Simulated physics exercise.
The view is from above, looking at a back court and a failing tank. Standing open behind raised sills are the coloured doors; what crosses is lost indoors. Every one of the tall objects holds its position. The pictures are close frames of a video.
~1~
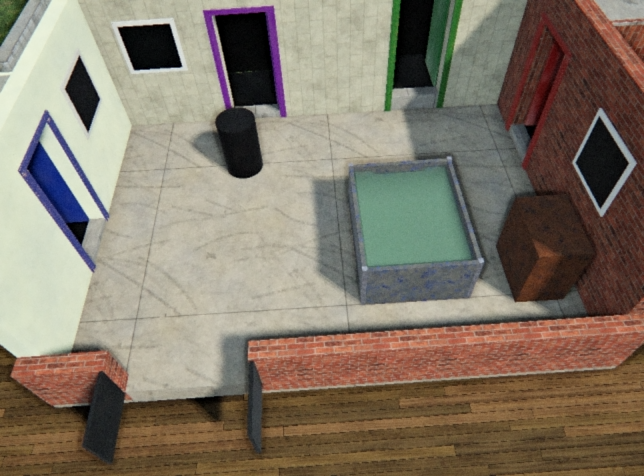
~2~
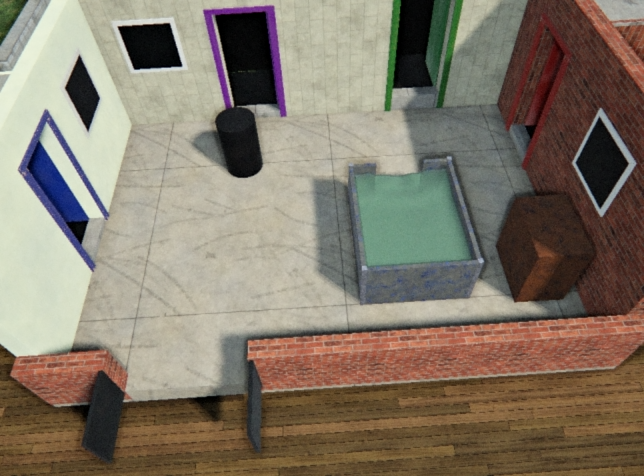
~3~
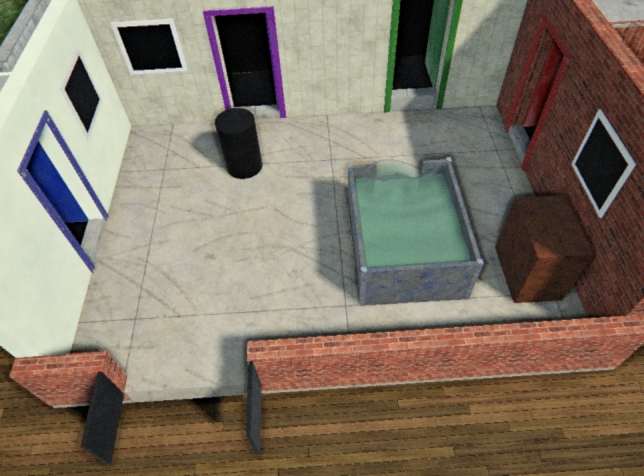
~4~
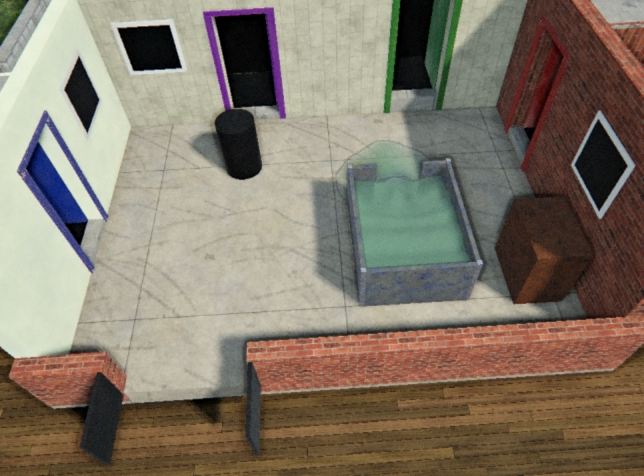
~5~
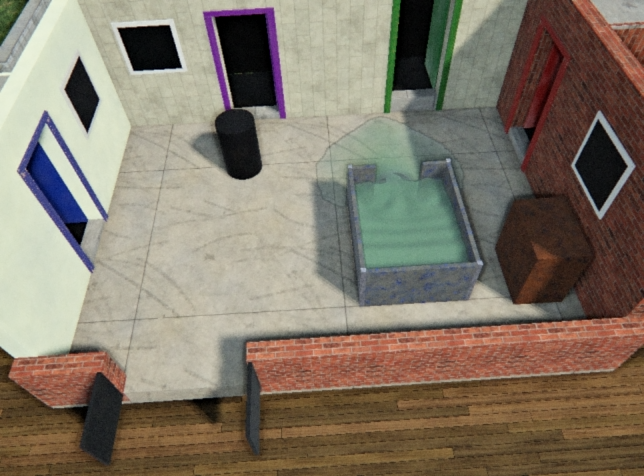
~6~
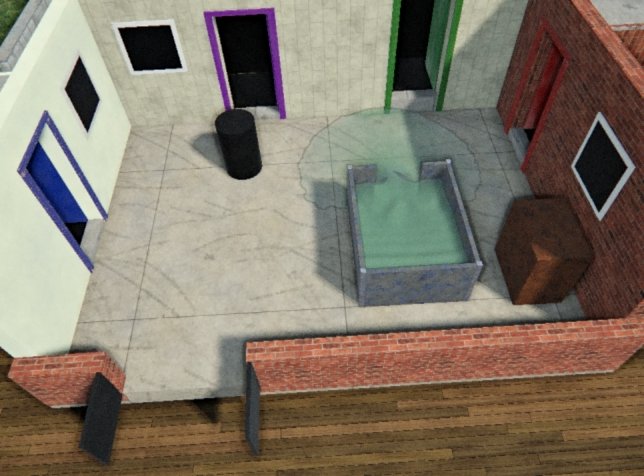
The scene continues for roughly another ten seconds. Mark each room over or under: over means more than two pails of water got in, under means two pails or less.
Blue door: Under, purple door: Under, red door: Under, green door: Under.
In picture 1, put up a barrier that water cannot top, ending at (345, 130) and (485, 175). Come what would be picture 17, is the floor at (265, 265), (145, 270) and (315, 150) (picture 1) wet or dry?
In order: Untouched, untouched, soaked.
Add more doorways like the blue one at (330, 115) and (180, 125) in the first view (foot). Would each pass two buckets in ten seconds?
Door one beats the threshold, door two misses the threshold.
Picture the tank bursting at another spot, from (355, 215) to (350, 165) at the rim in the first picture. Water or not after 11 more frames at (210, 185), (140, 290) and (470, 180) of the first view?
Submerged, submerged, unwetted.
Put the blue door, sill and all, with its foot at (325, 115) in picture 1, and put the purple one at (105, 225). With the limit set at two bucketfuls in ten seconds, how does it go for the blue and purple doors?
Looking at it, the blue door tops the limit, and the purple door fails to reach the limit.
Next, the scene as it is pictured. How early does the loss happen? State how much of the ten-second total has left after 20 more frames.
Roughly 0 percent of it.
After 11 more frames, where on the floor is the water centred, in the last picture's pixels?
Somewhere around (389, 189) in the last view.
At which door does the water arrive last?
The one in blue.
A moment on, water covers 25 % of the floor; the blue door not reached, the purple door wet at the sill, nothing in, the red door wet at the sill, nothing in, the green door wet at the sill, nothing in.
Next, water covers 30 % of the floor; the blue door not reached, the purple door wet at the sill, nothing in, the red door wet at the sill, nothing in, the green door wet at the sill, nothing in.
Then, water covers 50 % of the floor; the blue door not reached, the purple door wet at the sill, nothing in, the red door under two buckets in, the green door wet at the sill, nothing in.
Later, water covers 80 % of the floor; the blue door wet at the sill, nothing in, the purple door wet at the sill, nothing in, the red door under two buckets in, the green door wet at the sill, nothing in.
In the end, water covers 100 % of the floor; the blue door wet at the sill, nothing in, the purple door wet at the sill, nothing in, the red door under two buckets in, the green door wet at the sill, nothing in.
